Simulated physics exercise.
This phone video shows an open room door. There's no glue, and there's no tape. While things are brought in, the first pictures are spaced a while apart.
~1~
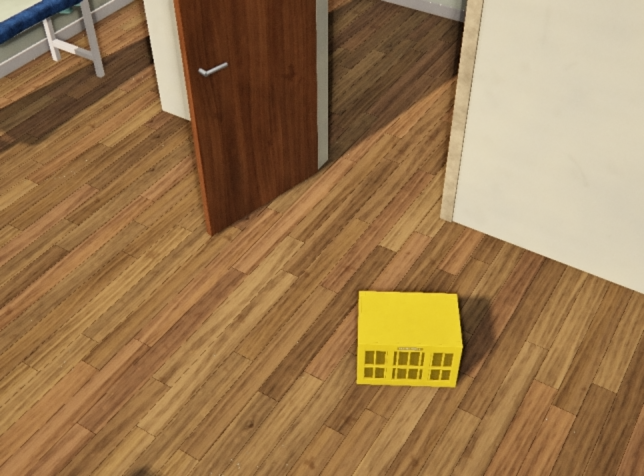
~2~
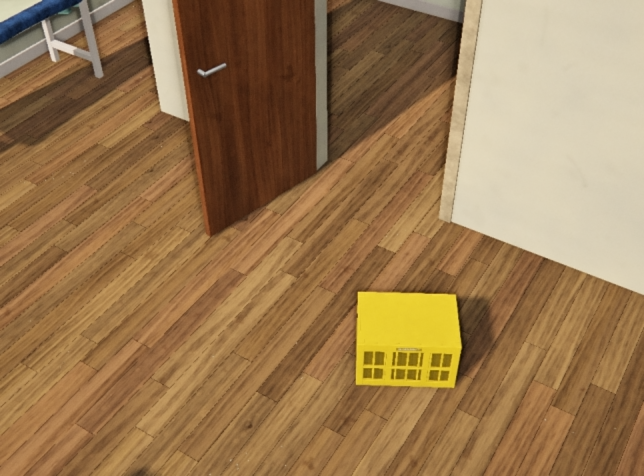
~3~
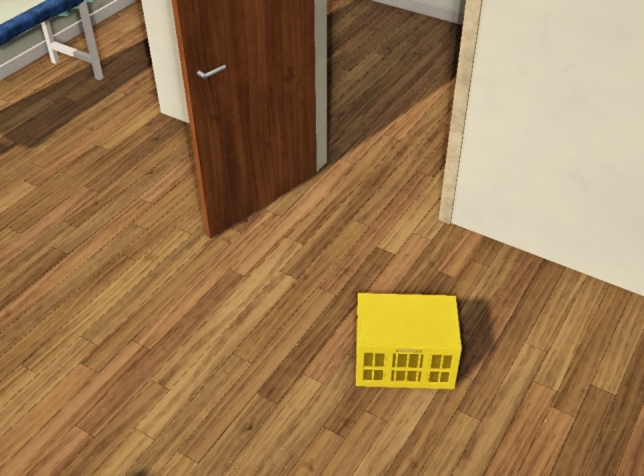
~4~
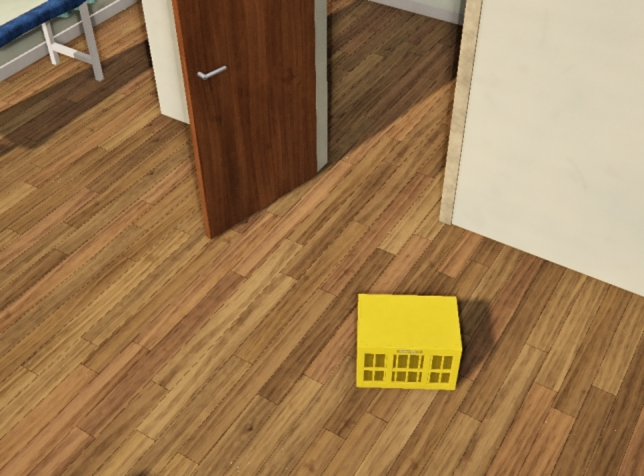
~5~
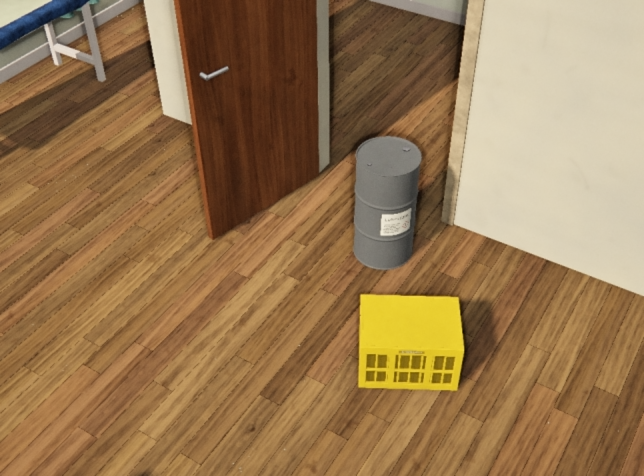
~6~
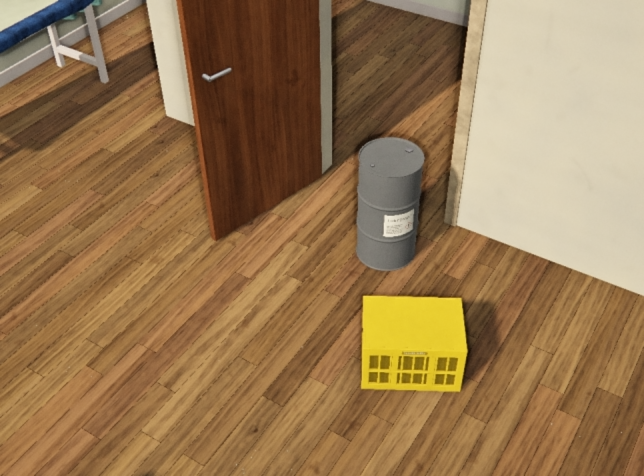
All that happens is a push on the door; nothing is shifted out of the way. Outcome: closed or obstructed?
Obstructed.
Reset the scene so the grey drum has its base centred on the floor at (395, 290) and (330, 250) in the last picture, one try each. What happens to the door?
The first time the door finishes its swing, the second time it is obstructed.
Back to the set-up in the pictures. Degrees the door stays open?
Open angle: About 45°.
Then, 0.50 s on from there, open by 93°.
Then, 0.80 s on from there, open by 79°.
Then, 1.10 s on from there, open by 64°.
Then, 1.40 s on from there, open by 49°.
In the end, open by 43°; both unmoved. At the end, from the last picture's camera, grey drum near (389, 206).
